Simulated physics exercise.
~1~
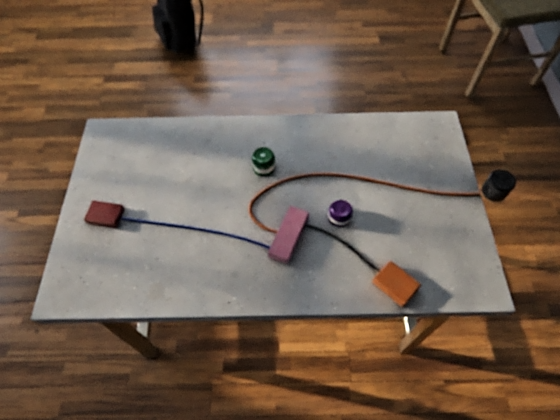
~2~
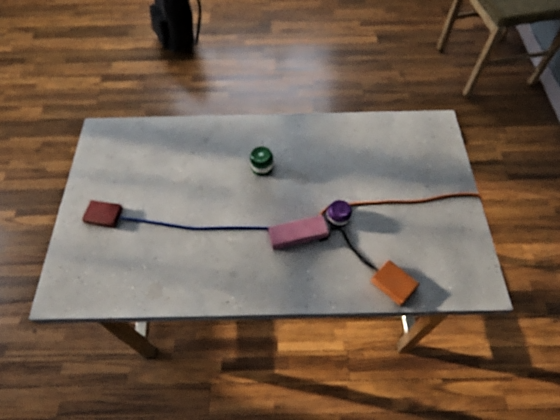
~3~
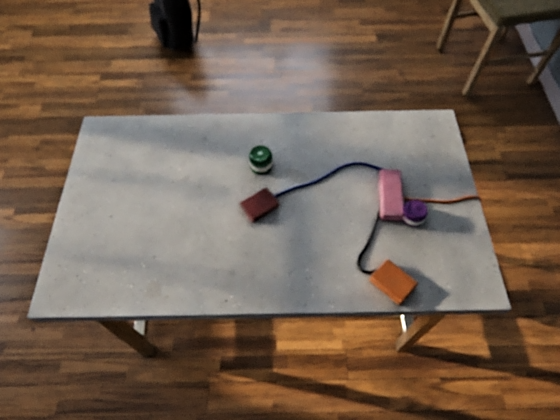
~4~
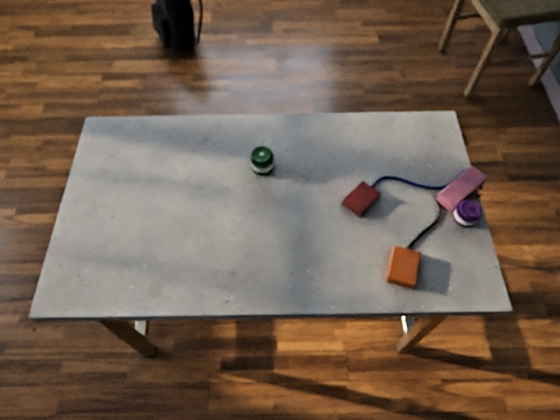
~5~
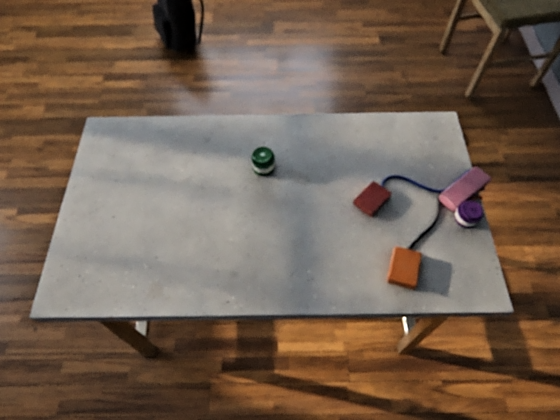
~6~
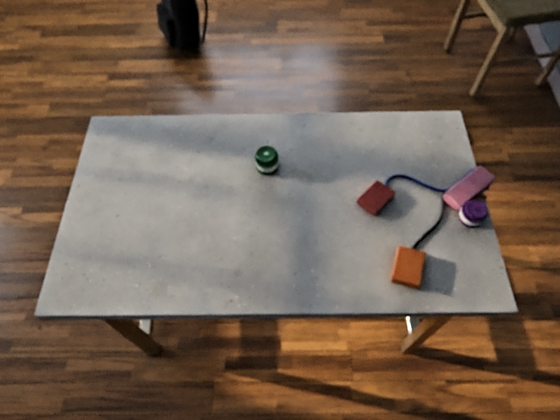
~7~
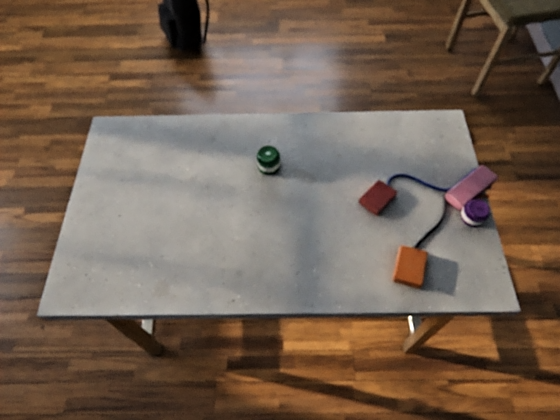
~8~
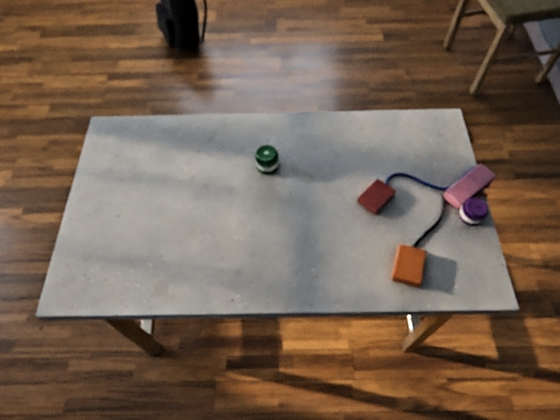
On a gray table above a wooden floor, a black object dropped off the right edge, its orange cable dragging the pink strip, purple jar and red box rightward; they stopped near the edge, the orange box barely shifted and the green jar stayed put.
